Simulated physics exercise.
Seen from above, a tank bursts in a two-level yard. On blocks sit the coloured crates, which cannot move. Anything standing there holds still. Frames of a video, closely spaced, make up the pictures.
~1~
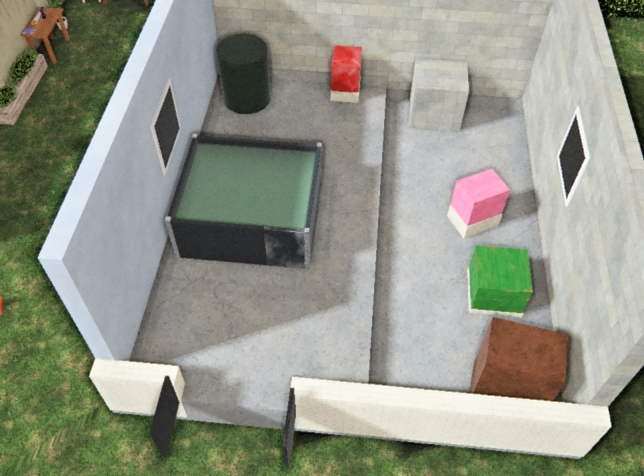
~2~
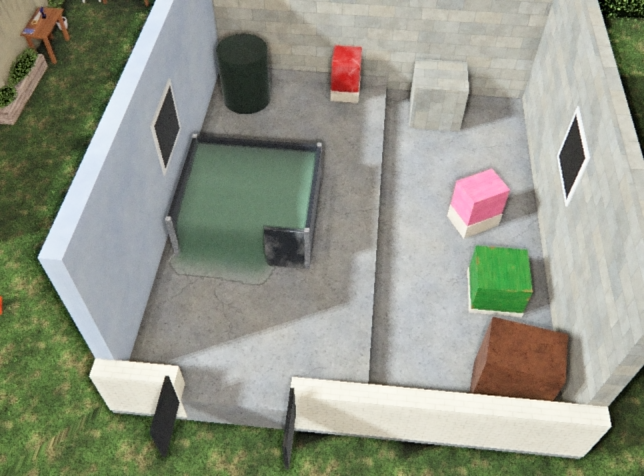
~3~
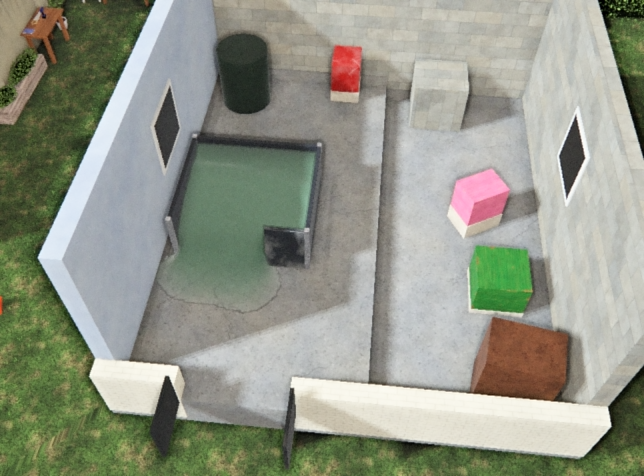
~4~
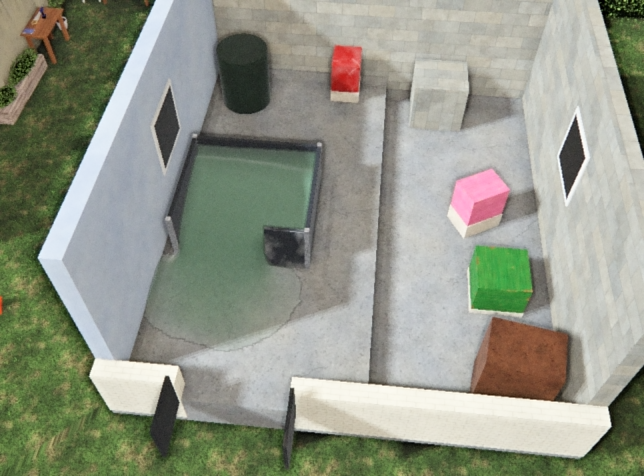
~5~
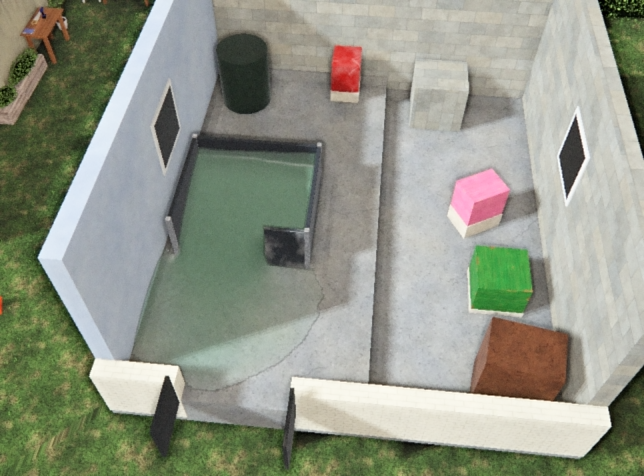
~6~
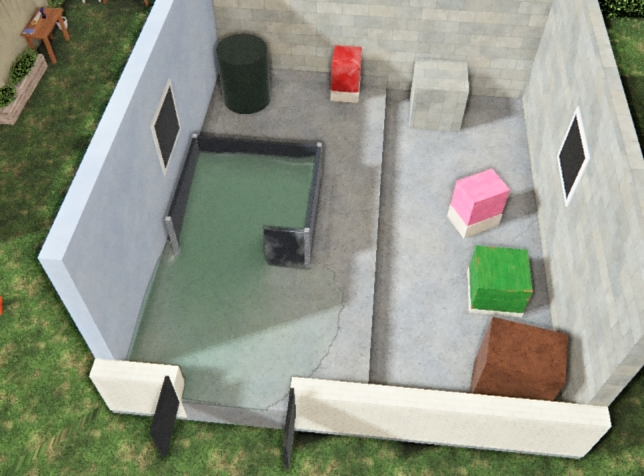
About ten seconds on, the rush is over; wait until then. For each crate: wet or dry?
Outcome: Pink crate: Safe; green crate: Not safe; red crate: Safe.
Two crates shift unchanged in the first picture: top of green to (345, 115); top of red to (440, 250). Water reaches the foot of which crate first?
Crate marked red.
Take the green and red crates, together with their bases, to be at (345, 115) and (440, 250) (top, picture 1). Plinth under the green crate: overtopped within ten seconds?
The green crate is untouched.
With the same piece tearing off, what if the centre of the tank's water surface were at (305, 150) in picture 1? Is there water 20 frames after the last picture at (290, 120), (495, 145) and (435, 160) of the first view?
The first spot is not reached, the second not reached, and the third not reached.
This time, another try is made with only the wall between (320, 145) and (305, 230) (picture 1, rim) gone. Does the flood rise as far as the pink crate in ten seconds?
In that case the pink crate is flooded.
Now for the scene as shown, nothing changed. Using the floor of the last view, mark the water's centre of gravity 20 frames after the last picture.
Centre of the water: Near (266, 293).
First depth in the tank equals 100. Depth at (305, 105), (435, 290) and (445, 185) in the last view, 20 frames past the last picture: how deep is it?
0, 2 and 0 in a hundred, in turn.
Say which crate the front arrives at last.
Crate: The crate marked red.
A moment on, water covers 20 % of the floor; the pink crate not reached, the green crate not reached, the red crate not reached.
Next, water covers 20 % of the floor; the pink crate not reached, the green crate not reached, the red crate not reached.
Then, water covers 35 % of the floor; the pink crate not reached, the green crate water round its plinth, the red crate not reached.
Later, water covers 55 % of the floor; the pink crate water round its plinth, the green crate water round its plinth, the red crate not reached.
In the end, water covers 70 % of the floor; the pink crate stayed above the water, the green crate was topped, the red crate stayed above the water.
